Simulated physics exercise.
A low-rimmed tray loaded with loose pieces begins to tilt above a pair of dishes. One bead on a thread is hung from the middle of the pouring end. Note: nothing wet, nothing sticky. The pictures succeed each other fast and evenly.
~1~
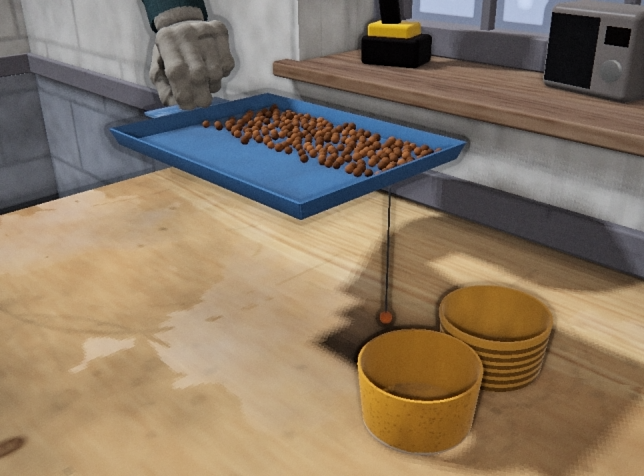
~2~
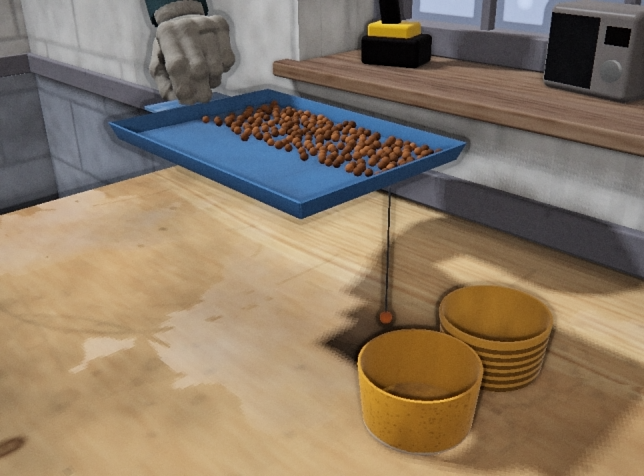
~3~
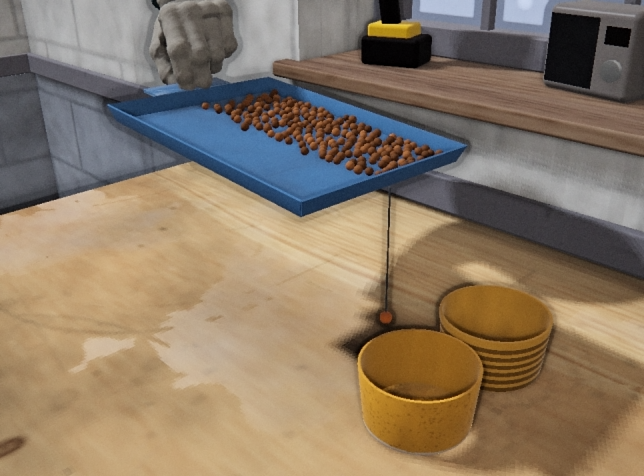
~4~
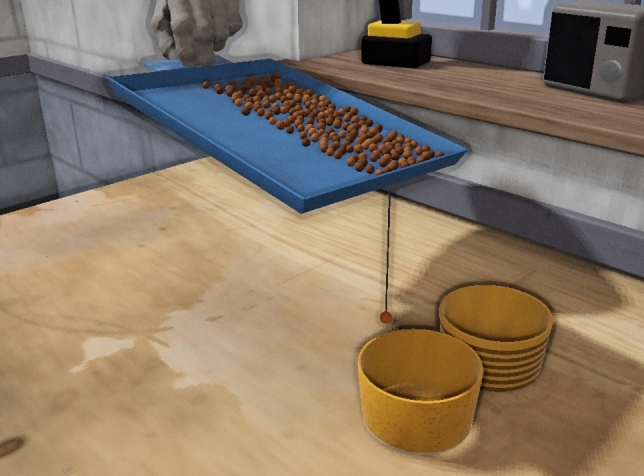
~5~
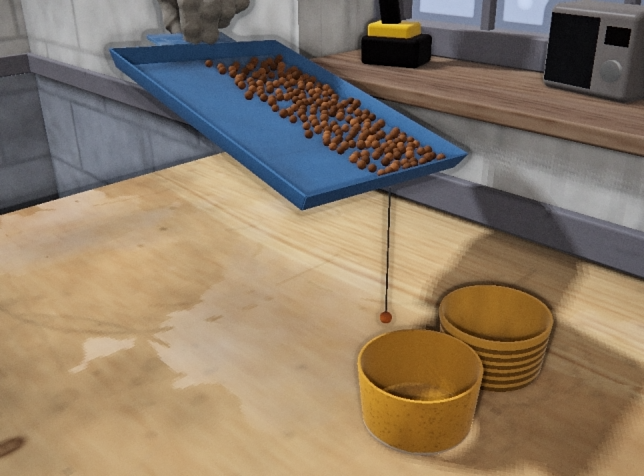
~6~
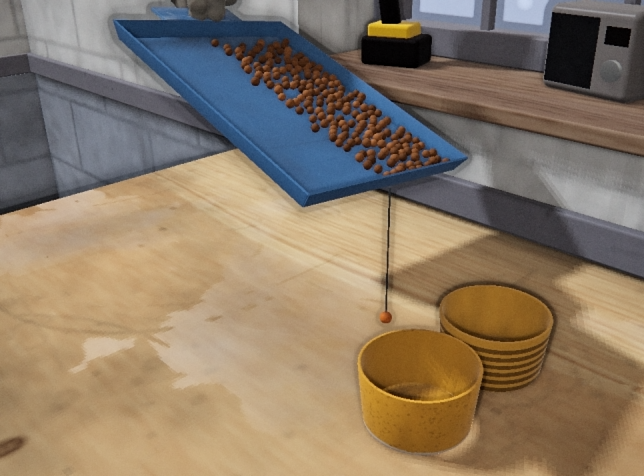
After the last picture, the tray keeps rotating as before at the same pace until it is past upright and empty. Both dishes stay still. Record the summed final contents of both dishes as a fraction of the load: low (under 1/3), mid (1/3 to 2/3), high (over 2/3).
Recorded: High.
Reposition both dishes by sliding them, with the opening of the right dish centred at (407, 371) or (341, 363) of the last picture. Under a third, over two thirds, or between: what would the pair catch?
The earlier try, less than a third; the later try, under a third.
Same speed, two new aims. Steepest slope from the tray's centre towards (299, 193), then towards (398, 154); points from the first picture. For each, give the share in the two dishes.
The first try yields 0 percent and the second 40 percent.
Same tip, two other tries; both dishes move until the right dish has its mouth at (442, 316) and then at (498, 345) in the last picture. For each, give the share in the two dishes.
You'd get 70 in a hundred the first time and 20 in a hundred the second.
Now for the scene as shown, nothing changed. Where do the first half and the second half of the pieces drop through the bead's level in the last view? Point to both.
Around (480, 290) first; around (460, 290) second.
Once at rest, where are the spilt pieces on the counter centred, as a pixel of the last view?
Centre, final frame: Roughly (383, 362).
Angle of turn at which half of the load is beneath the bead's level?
About 95°.
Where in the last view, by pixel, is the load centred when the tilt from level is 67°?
Near (434, 165).
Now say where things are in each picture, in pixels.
In the first picture, corners of the pouring end at (300, 199) and (457, 142), level; middle of the load at (318, 137), cereal balls; left dish at (468, 414); right dish at (541, 356); bead on its thread at (386, 317).
In the second picture, corners of the pouring end at (301, 199) and (457, 143), level; middle of the load at (318, 135).
In the third picture, corners of the pouring end at (302, 197) and (458, 145), tipped barely, lowest at the right corner; middle of the load at (319, 129).
In the fourth picture, corners of the pouring end at (304, 194) and (459, 148), tipped a little, lowest at the right corner; middle of the load at (320, 119).
In the fifth picture, corners of the pouring end at (306, 191) and (460, 151), tipped clearly, lowest at the right corner; middle of the load at (323, 109).
In the sixth picture, corners of the pouring end at (309, 189) and (460, 155), tipped clearly, lowest at the right corner; middle of the load at (330, 102), about a quarter on the move; left dish at (468, 414); right dish at (541, 356).
Soon, tray tipped steeply; most on the tray; a stray few in the right dish; about a quarter in the air.
A while on, tray tipped past a quarter turn; a small part in the left dish; about two thirds in the right dish; a small part outside both; a small part in the air.
Towards the end, tray tipped past a quarter turn; a small part in the left dish; most in the right dish; a small part outside both.
Finally, tray tipped past a quarter turn; a small part in the left dish; most in the right dish; a small part outside both.
